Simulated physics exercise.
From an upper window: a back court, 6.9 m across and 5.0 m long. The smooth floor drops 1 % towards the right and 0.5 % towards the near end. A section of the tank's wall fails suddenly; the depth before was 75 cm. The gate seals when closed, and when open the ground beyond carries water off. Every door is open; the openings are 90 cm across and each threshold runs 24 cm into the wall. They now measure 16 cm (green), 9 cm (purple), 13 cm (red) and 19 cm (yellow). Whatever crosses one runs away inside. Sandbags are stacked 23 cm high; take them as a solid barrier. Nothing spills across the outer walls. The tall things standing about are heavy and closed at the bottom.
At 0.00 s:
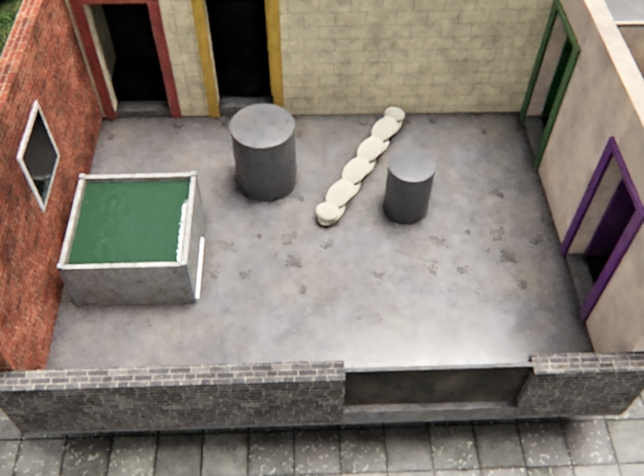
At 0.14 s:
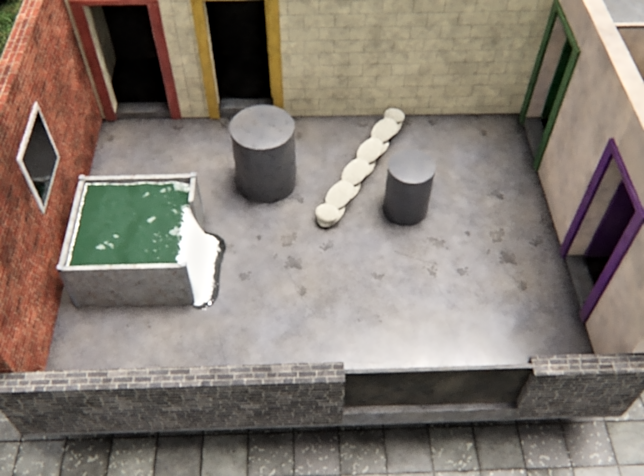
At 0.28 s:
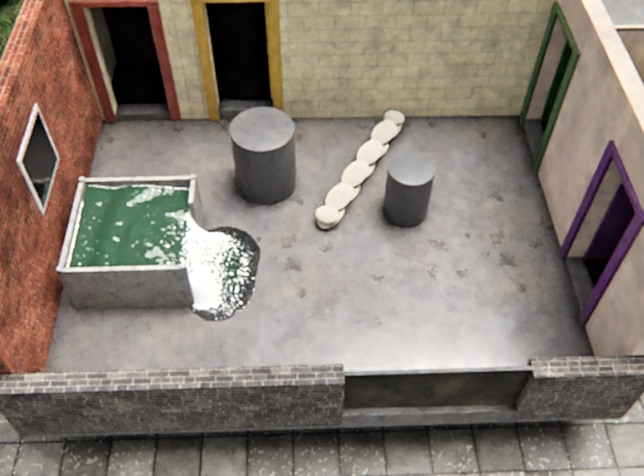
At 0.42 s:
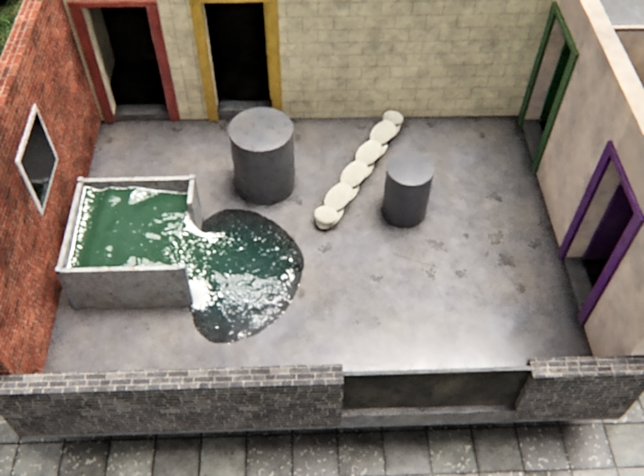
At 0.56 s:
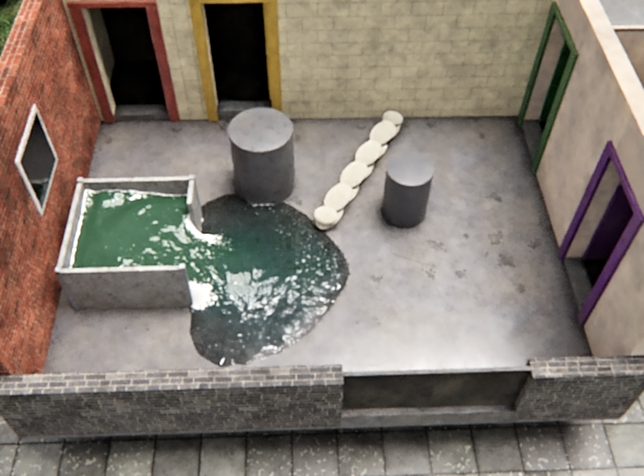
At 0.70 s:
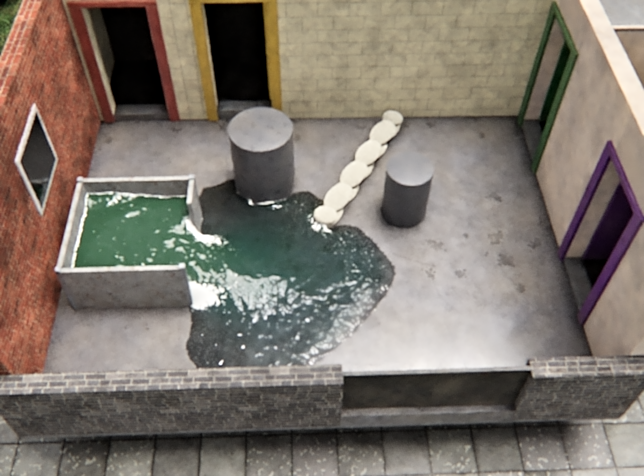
In a walled courtyard with coloured door surrounds, green water pours from the right side of a raised tank, foaming white at first, then spreads across the grey floor in a widening dark pool, reaching a cylinder and the sandbags.
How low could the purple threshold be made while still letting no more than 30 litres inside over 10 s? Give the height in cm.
Some 17 cm above the ground.
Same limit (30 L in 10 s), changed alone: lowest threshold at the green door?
Roughly 7.5 cm at green.
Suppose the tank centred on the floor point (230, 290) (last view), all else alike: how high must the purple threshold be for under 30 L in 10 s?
Some 19 cm.
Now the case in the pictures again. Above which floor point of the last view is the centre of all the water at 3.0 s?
At about (360, 279).
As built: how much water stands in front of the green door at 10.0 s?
Roughly 9.5 cm deep.
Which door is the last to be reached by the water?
The red one.
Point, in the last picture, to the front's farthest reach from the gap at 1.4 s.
At about (560, 304).
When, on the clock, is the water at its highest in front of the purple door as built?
At about 3.0 s.
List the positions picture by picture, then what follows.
Still water, 75 cm deep, in the tank at (132, 222); the purple door at (597, 239) is dry, in the first picture.
The front is at (220, 248), 0.3 m from the gap at (191, 256); 0.3 m2 of floor is wet, 75 cm left at the back, in the second picture.
The front is at (254, 263), 0.8 m from the gap at (191, 260); 0.9 m2 of floor is wet, 71 cm left at the back, in the third picture.
The front is at (296, 276), 1.4 m from the gap at (191, 262); 2.2 m2 of floor is wet, 64 cm left at the back, in the fourth picture.
Water pours out at (190, 262) and has run 2.0 m, to (340, 283); about 6 cm deep outside, 64 cm at the back, in the fifth picture.
The front is at (387, 271), 2.7 m from the gap at (190, 262); 5.5 m2 of floor is wet, 57 cm left at the back; 2.5 m in a straight line remain to the purple door at (595, 242), in the sixth picture.
After 1.4 s water covers 40 % of the floor, deepest (32 cm) near (199, 278); it has not reached the purple door.
After 3.0 s water covers 55 % of the floor, deepest (28 cm) near (596, 376); 24 cm at the purple door, 75 litres in over its 9 cm threshold.
After 10.0 s water covers 80 % of the floor, deepest (12 cm) near (563, 271); 8 cm at the purple door, 145 litres in over its 9 cm threshold.
At the purple door as built, the water arrived by 1.5 s and peaked near 24 cm at 3.0 s.
With a threshold of 15.5 cm, 43 litres would have come in within the 10 s; with 21 cm, 9 litres. So under 30 litres takes about 17 cm.
